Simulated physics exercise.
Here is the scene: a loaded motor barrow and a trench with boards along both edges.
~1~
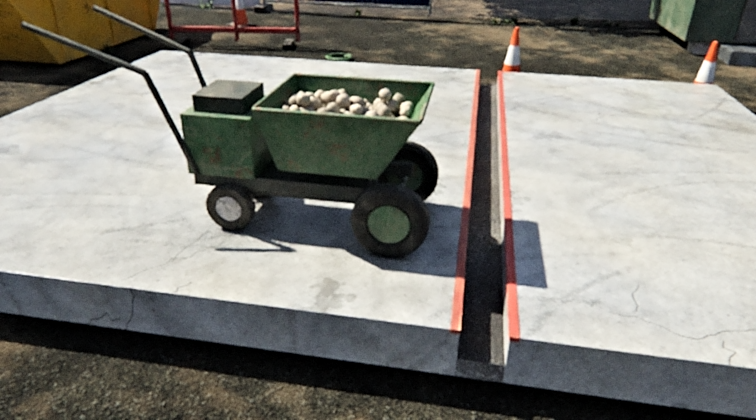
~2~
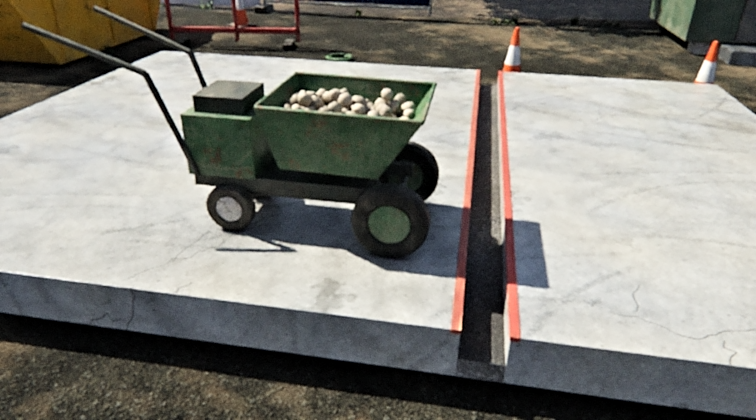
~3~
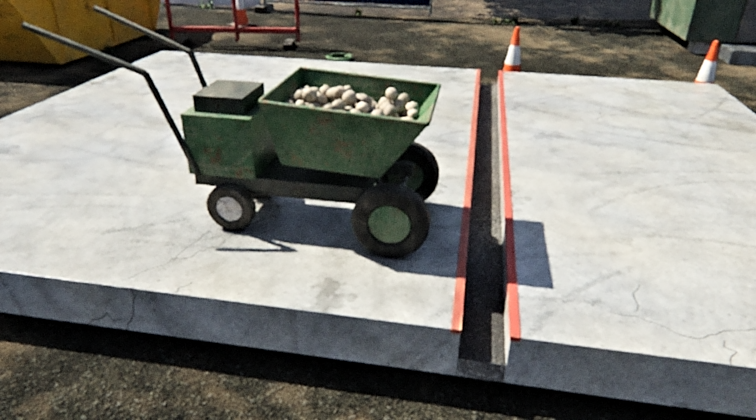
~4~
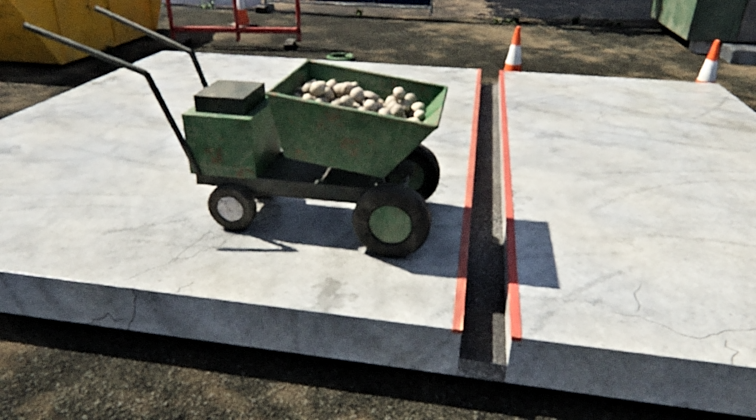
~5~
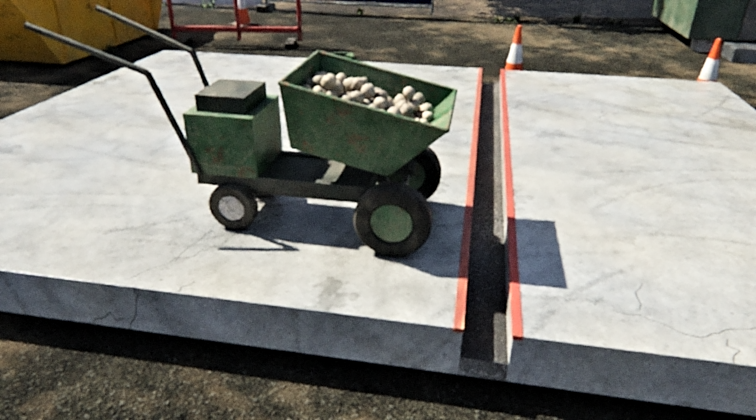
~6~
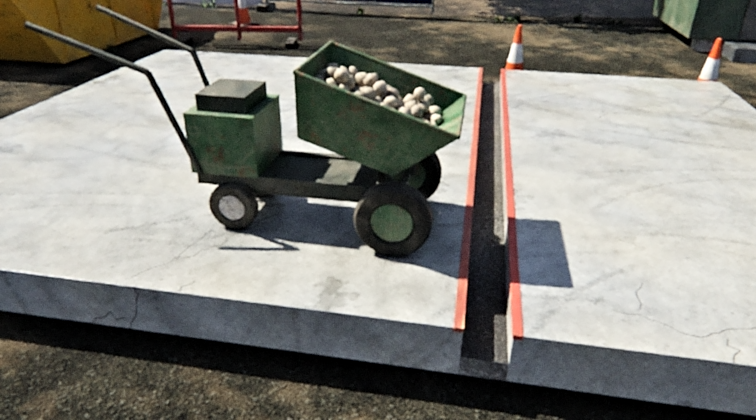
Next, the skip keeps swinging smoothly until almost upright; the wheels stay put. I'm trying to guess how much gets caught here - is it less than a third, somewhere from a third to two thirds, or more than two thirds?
Short of one third.
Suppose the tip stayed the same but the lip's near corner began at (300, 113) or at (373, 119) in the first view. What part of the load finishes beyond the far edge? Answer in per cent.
Some 0 % then some 20 %.
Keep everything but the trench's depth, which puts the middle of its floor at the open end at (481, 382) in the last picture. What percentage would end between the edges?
I'd put it at some 10 in a hundred.
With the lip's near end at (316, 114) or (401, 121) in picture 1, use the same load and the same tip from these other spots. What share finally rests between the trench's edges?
Roughly 40 percent the first time, roughly 50 percent the second.
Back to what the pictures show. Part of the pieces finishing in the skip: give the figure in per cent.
It ends up near 15 per cent.
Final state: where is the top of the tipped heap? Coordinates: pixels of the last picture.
The peak ends up near (539, 217).
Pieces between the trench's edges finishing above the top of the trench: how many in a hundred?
My estimate would be close to 10 per cent.
Shortly afterwards, skip tipped steeply; the whole lot in the skip.
Next, skip tipped right over; the bulk in the skip; only a few in or heaped over the trench; a little beyond it; only a few falling.
Some moments later, skip tipped right over; near a third in the skip; a little in or heaped over the trench; near two thirds beyond it; only a few falling.
In the end, skip tipped right over; near a quarter in the skip; a little in or heaped over the trench; near two thirds beyond it.
